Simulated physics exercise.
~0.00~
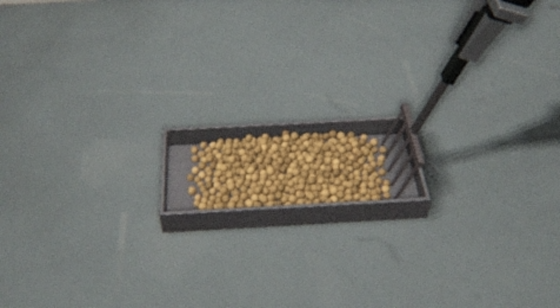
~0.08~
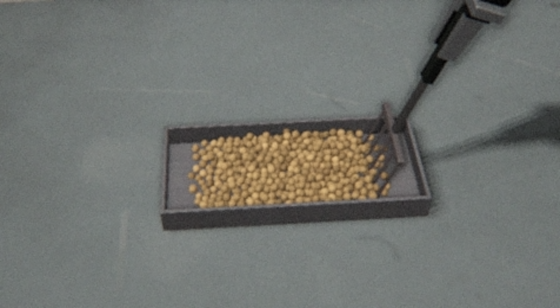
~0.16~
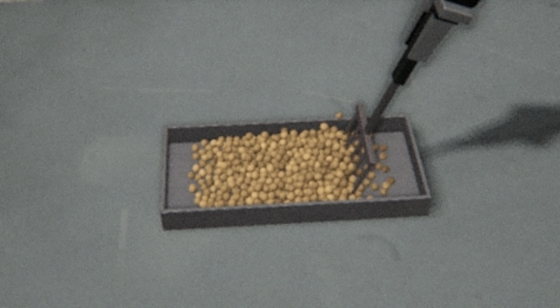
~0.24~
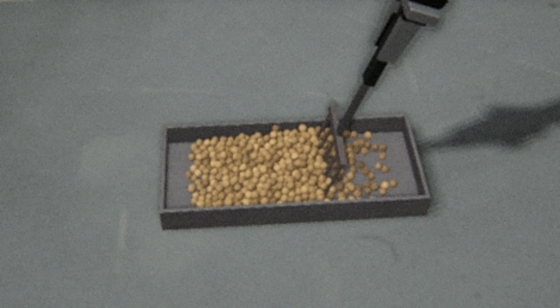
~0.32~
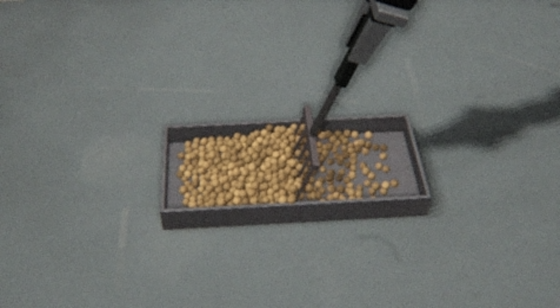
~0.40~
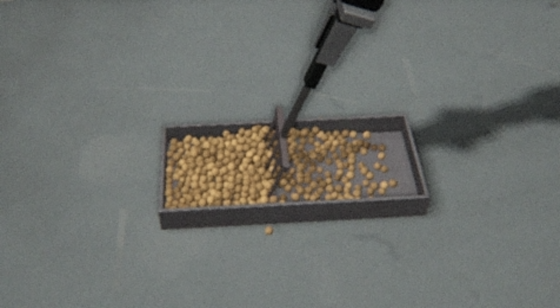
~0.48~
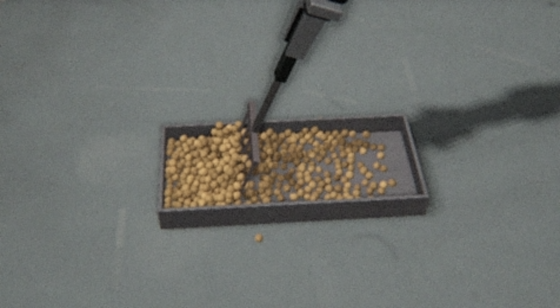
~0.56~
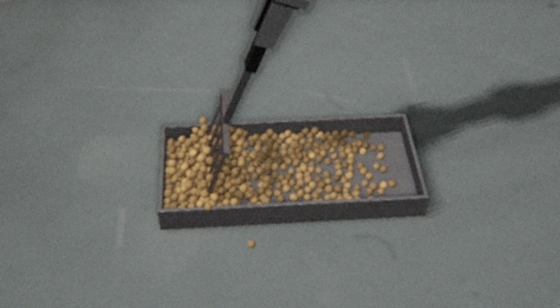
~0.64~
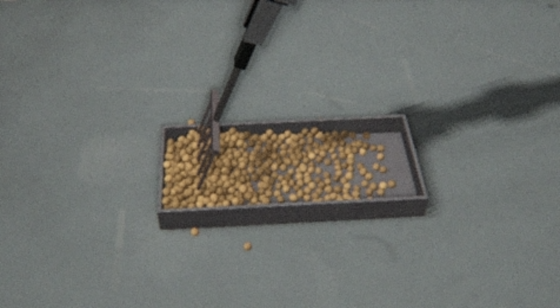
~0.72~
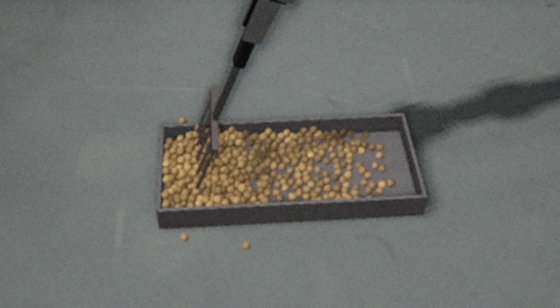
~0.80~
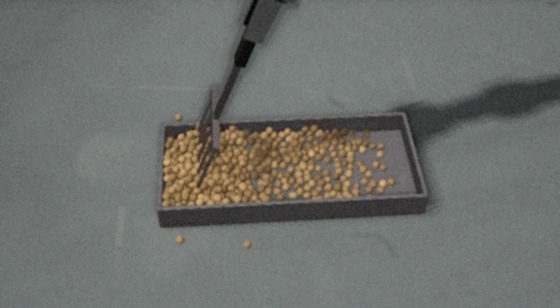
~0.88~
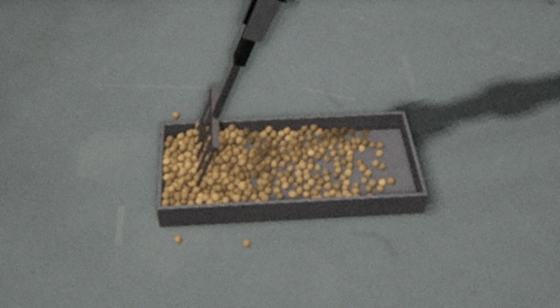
Robot arm raking a fork leftward through a tray of dried chickpeas, spilling a few over the sides before stopping near the left end.
